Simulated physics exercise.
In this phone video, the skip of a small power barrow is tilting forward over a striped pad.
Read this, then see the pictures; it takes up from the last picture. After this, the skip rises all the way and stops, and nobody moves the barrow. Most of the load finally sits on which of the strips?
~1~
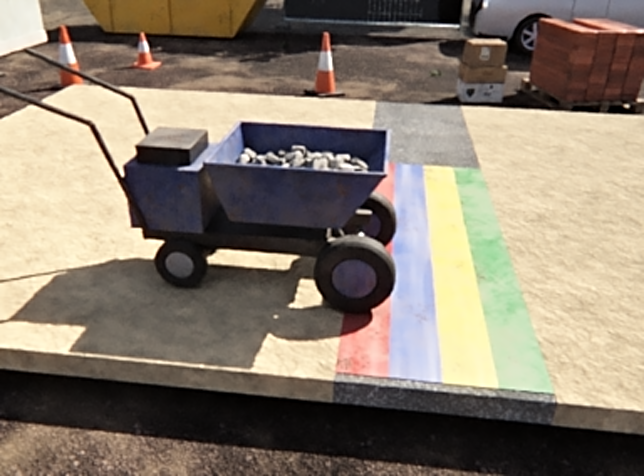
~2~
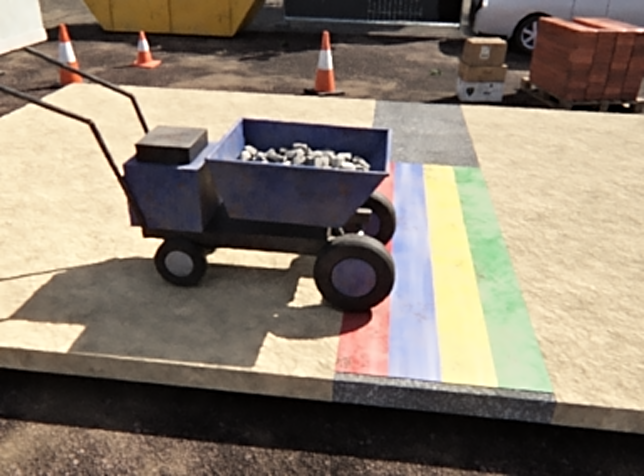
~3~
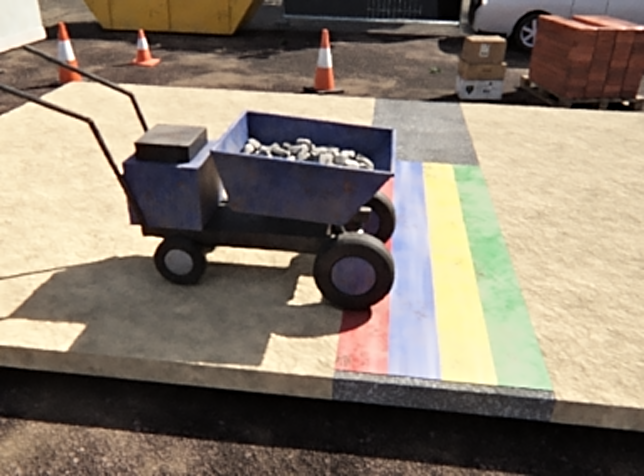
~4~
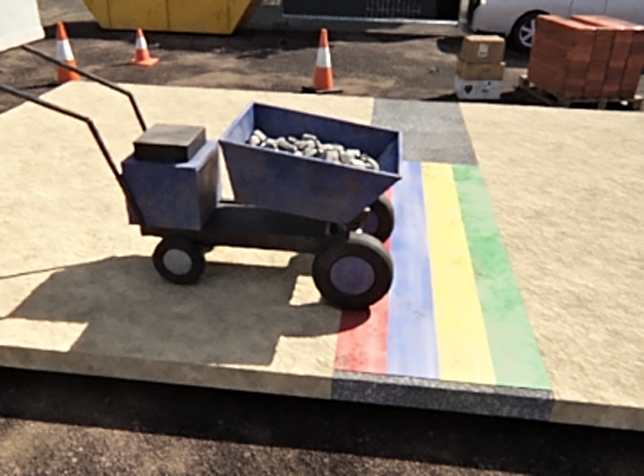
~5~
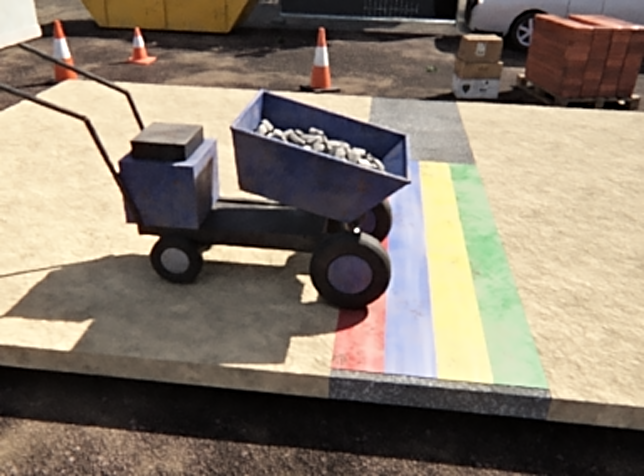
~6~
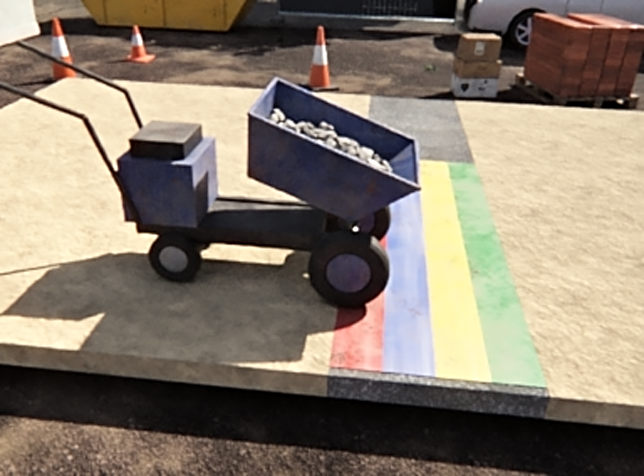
It sits mostly on the green strip.
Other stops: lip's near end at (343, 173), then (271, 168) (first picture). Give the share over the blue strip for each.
Near 20 and 40 percent respectively.
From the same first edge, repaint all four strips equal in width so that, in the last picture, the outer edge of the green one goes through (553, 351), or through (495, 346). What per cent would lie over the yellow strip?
In turn 40 and 10 in a hundred.
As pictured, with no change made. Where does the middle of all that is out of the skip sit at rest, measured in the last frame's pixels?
Around (490, 278), give or take.
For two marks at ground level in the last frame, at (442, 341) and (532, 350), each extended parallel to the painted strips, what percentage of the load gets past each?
Around 90 per cent for the first, and 20 per cent for the second.
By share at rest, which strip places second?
Runner-up - yellow.
Just after the last frame, skip tipped steeply; every one in the skip.
A moment on, skip tipped right over; the larger part in the skip; about a tenth over the yellow strip; about a tenth over the green strip; just a few falling.
Further on, skip tipped right over; about a tenth in the skip; just a few over the blue strip; roughly a quarter over the yellow strip; roughly half over the green strip; roughly a quarter off the paint.
When it is over, skip tipped right over; about a tenth in the skip; not one over the red strip; just a few over the blue strip; roughly a quarter over the yellow strip; roughly half over the green strip; roughly a quarter off the paint.
